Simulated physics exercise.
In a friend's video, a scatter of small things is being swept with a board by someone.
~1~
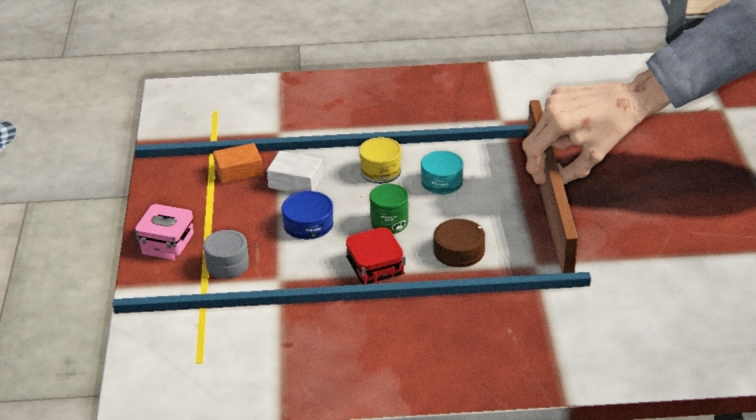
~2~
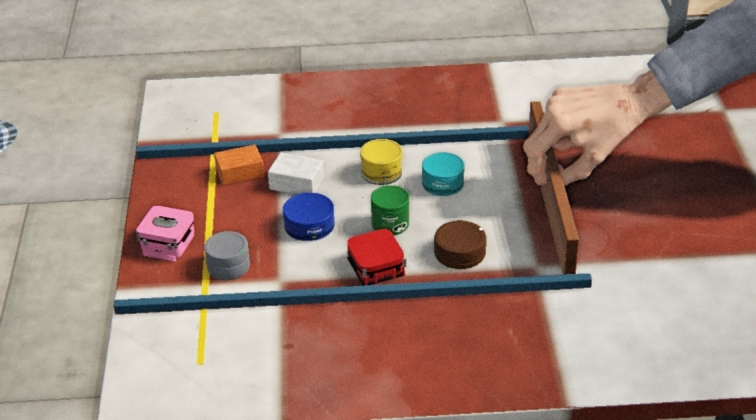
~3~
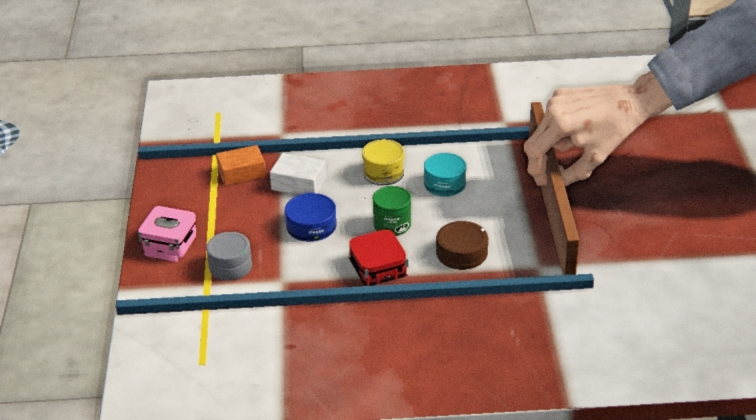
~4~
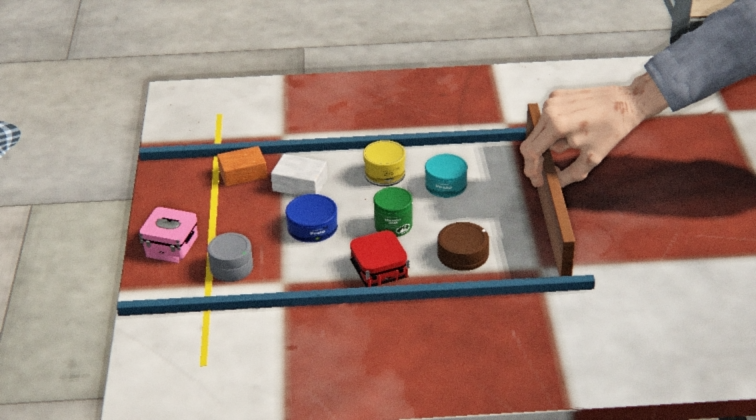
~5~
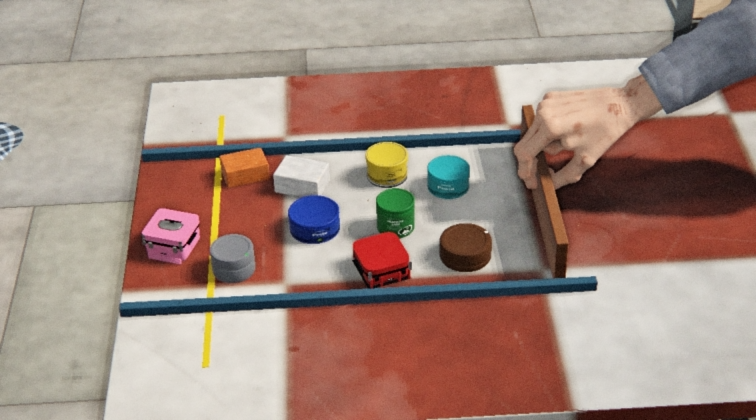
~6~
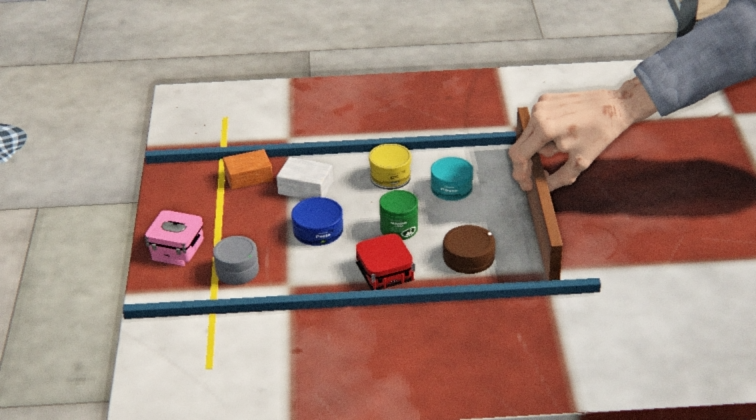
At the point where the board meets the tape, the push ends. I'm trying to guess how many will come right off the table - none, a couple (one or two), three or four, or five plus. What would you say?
Count off: One, maybe two.
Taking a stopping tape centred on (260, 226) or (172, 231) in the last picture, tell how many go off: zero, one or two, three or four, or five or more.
Zero; five or over.
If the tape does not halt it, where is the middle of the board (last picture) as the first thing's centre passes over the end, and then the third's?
Its middle is near (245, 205) and then near (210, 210).
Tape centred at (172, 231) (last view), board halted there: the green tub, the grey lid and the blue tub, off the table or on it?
In short: Green tub safe, grey lid gone, blue tub gone.
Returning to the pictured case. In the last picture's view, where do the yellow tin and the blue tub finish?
In the last view, the middles sit near (200, 172) and near (157, 221).
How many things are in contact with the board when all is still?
Contact count: 4.
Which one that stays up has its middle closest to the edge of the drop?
The orange block.
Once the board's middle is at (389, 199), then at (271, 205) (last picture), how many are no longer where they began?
Counts: 5, 10.
Soon after, none off yet; pink case at rest near (176, 238); grey lid at rest near (236, 261); orange block at rest near (248, 169).
After that, none off yet; pink case at rest near (176, 238); grey lid at rest near (235, 260); orange block moving near (237, 169).
And then, none off yet; pink case displaced about its own width near (152, 229); grey lid displaced about its own width near (176, 250); orange block displaced about its own width near (180, 169).
In the end, the number that fall off is one or two; gone, pink case.
